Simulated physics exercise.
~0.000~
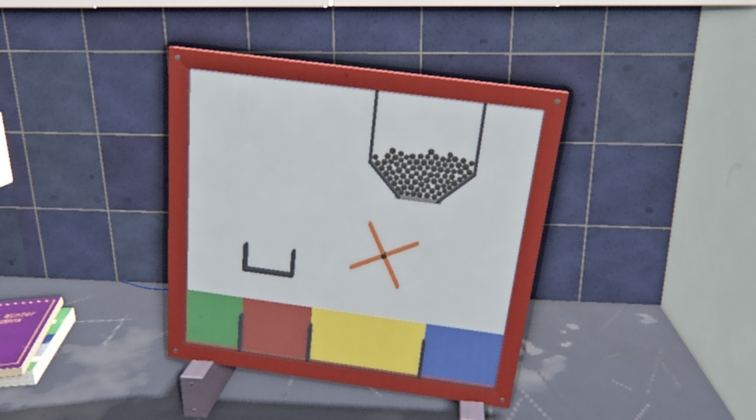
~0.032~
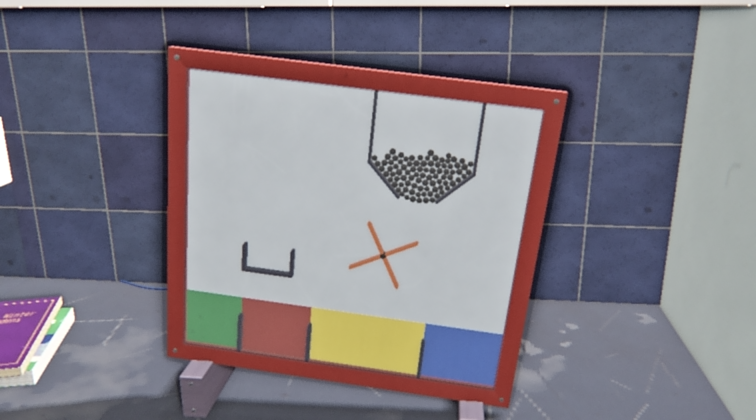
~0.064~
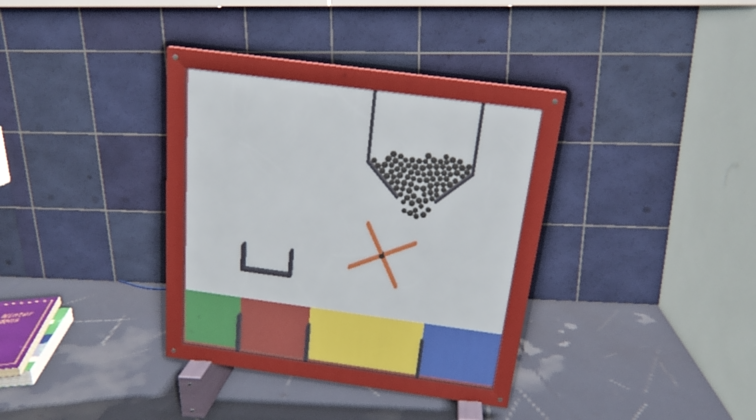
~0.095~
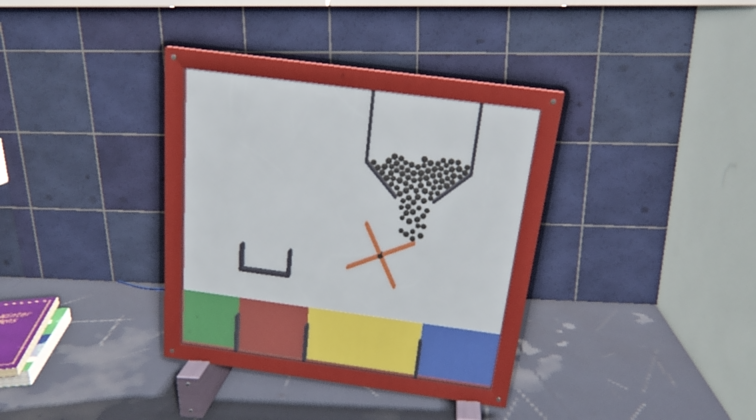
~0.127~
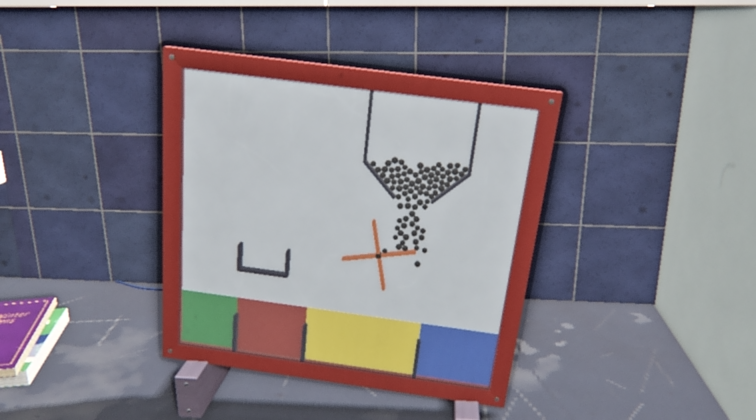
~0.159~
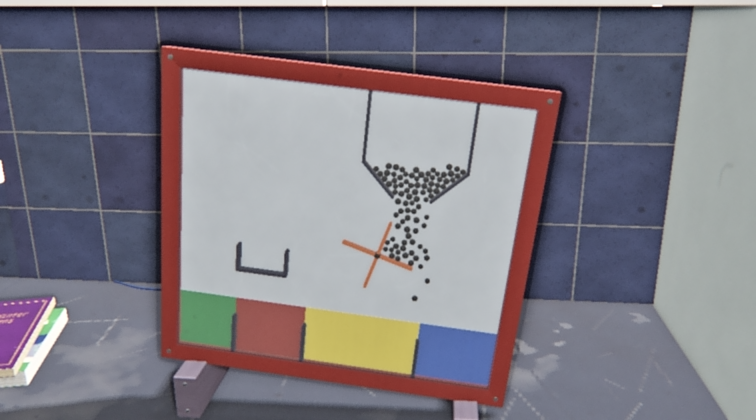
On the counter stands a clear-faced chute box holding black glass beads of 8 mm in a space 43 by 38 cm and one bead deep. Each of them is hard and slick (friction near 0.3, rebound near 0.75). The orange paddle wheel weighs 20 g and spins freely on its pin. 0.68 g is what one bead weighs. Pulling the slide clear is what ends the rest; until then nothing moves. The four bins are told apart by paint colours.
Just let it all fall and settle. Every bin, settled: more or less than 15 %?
Red bin less; blue bin more; green bin less; yellow bin more.
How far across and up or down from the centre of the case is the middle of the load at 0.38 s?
The middle sits around 10 cm right of it and 12 cm below it.
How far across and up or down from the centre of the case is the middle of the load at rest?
Right: About 9 cm; below: About 19 cm.
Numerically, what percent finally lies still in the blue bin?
My estimate is some 50 in a hundred.
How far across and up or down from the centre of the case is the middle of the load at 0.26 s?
9 cm right, 3 cm below.
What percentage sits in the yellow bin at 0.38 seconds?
Close to 30 % of the load.
By 0.26 s, the beads' middle is 9 cm right of and 3 cm below the centre; blue 15 %, yellow 10 %.
By 0.38 s, the beads' middle is 10 cm right of and 12 cm below the centre; blue 35 %, yellow 30 %.
By 0.61 s, the beads' middle is 9 cm right of and 18 cm below the centre; blue 50 %, yellow 45 %.
Settled by 4.9 s, red 0 %, blue 50 %, green 0 %, yellow 45 %.
